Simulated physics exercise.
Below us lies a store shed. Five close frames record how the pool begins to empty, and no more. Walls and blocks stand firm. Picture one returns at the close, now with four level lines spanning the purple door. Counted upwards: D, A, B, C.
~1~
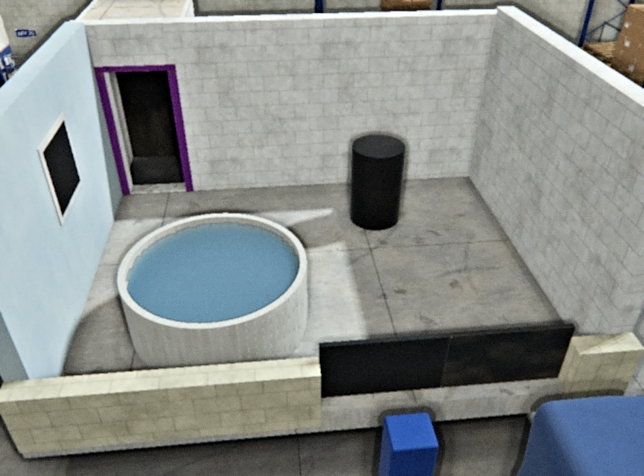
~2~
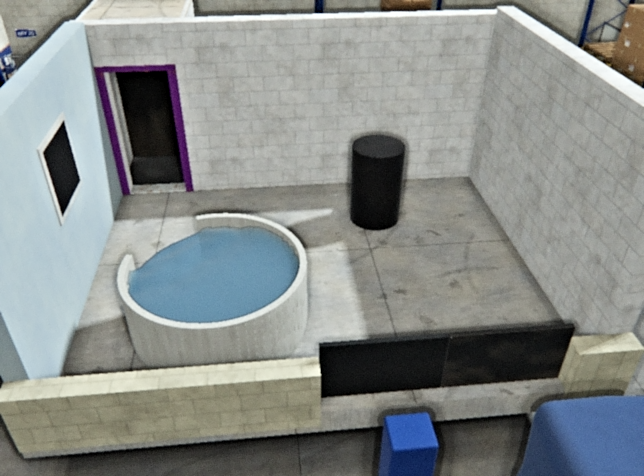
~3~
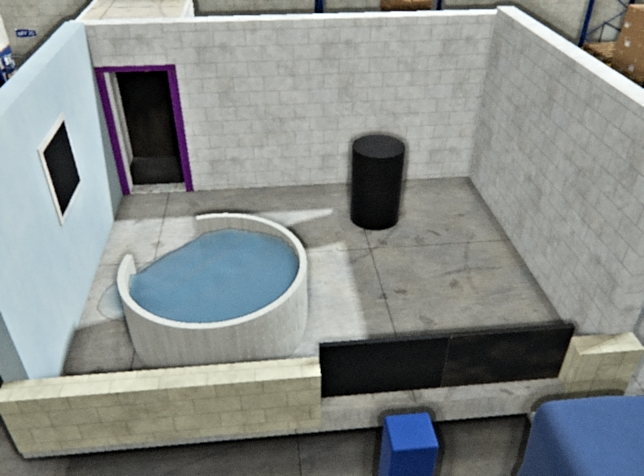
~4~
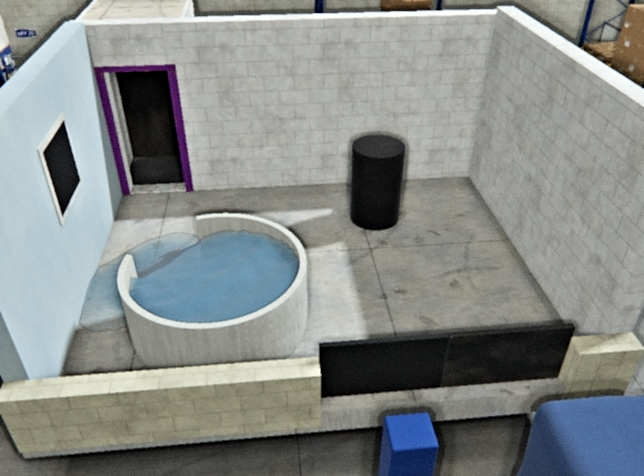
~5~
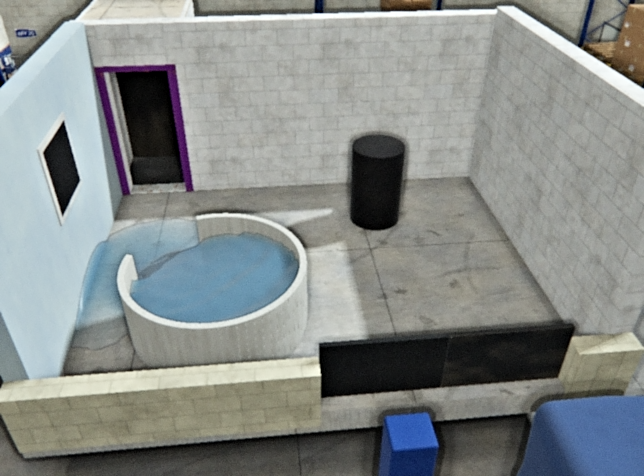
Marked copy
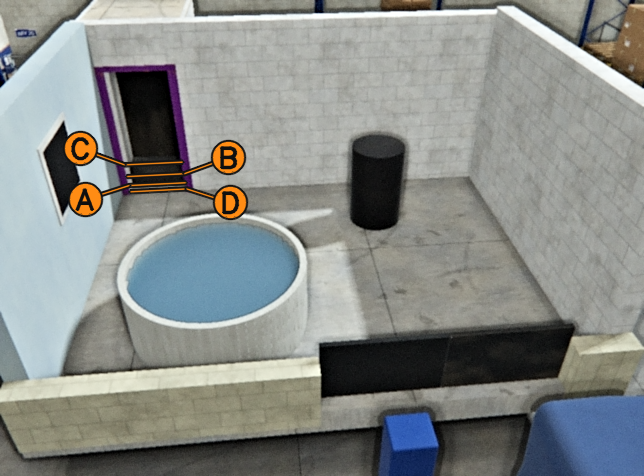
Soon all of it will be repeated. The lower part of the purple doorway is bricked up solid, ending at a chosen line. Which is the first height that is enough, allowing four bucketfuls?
The answer is height C.
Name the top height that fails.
That would be B.
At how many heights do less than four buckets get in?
One of them.
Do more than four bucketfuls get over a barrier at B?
Yes, that goes wrong.
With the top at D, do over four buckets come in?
Yes, it does.
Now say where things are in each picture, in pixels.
Water in the pool at rest, its middle at (215, 269); foot of the purple doorway at (159, 192); shut gate at (446, 343), in the first frame.
Water covers 1 % of the ground, its front hidden from here, in the second frame.
In the third frame, 4 % of the ground under water, visible out to (105, 305).
In the fourth frame, 8 % of the ground under water, visible out to (89, 305).
In the fifth frame, 13 % of the ground under water, visible out to (133, 227).
In orange, A at (157, 184); B at (155, 175); C at (153, 163); D at (158, 190); from the bottom up D, A, B, C.
If A is chosen, dozens of bucketfuls pour in.
If B is chosen, about 14 bucketfuls get in.
If C is chosen, a bucket or two gets in.
If D is chosen, dozens of bucketfuls pour in.
